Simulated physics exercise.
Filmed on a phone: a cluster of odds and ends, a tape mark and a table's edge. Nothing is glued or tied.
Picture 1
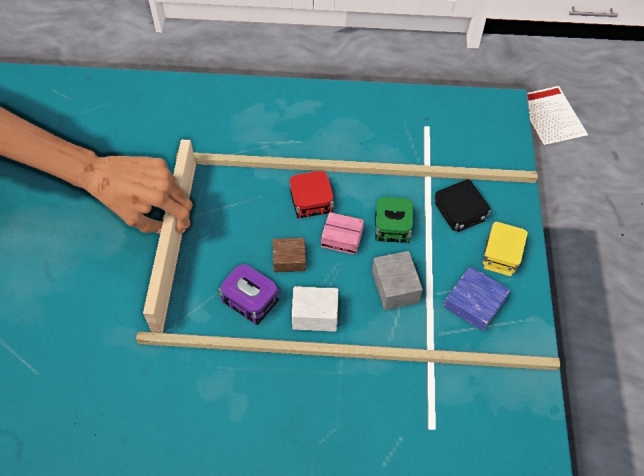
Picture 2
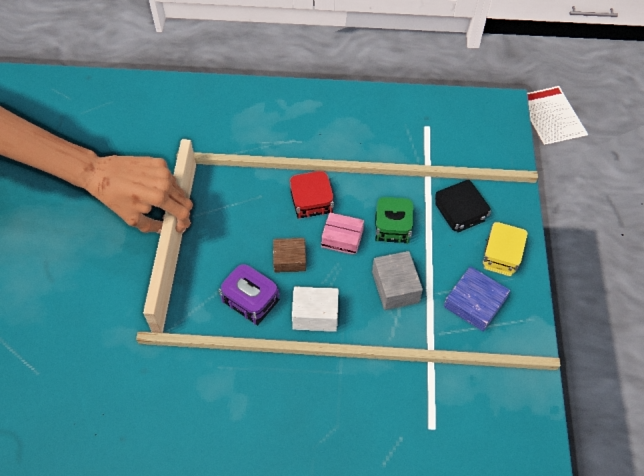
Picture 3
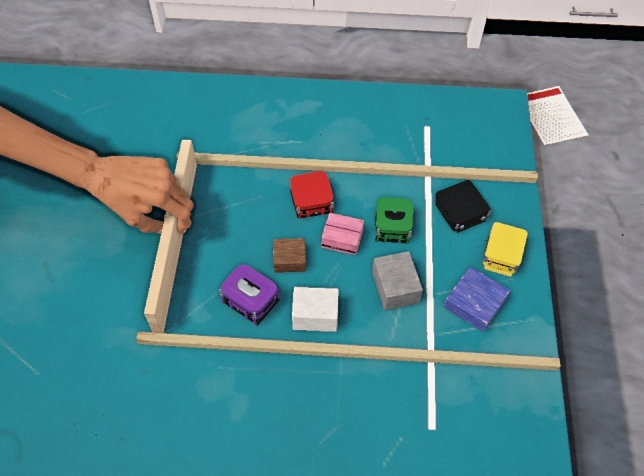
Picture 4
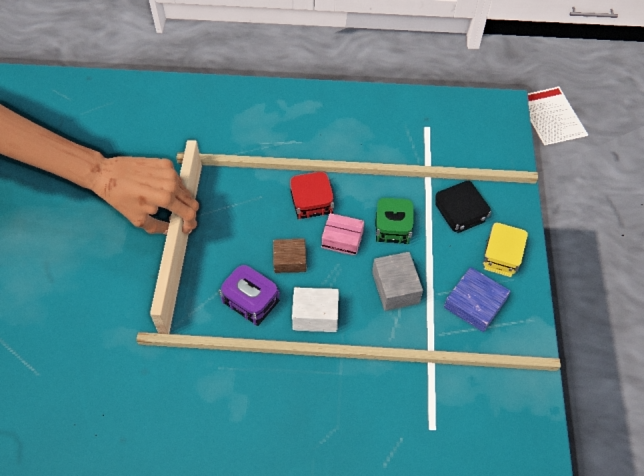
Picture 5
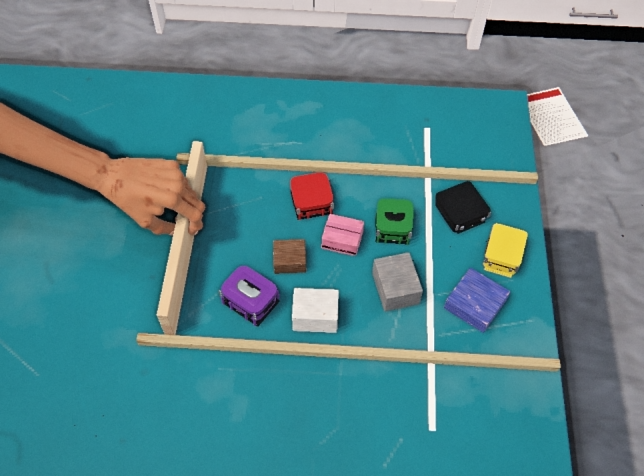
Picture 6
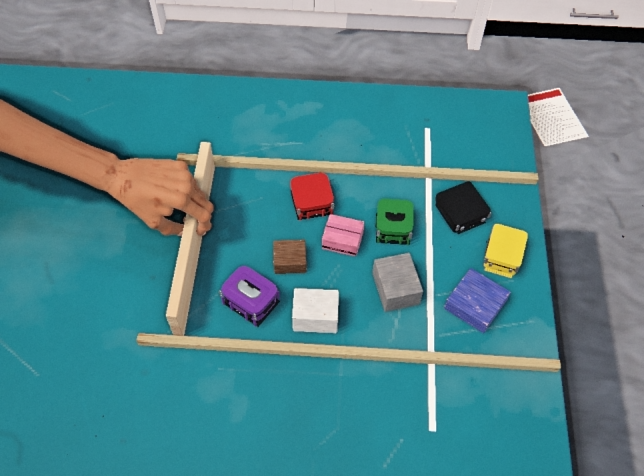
On a teal table, a hand slides a wooden board slightly right toward scattered objects.
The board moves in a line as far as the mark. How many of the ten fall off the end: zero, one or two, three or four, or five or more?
Here the number that fall off is zero.
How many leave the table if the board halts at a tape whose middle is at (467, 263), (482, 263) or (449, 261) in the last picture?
Down on the floor: 1, 1 and 0.
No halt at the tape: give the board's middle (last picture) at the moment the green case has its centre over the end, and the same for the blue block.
Near (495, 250) and (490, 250).
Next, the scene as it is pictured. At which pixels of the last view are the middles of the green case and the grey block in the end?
The green case stops around (485, 238); the grey block around (497, 278).
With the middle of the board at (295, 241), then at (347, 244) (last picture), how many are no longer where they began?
The counts are 4 and 7.
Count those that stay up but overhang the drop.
That would be 1.
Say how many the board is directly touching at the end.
That makes 5.
Early on, none off yet; yellow case at rest near (505, 251); blue block at rest near (477, 300); black case at rest near (462, 208).
Finally, the number that fall off is zero.
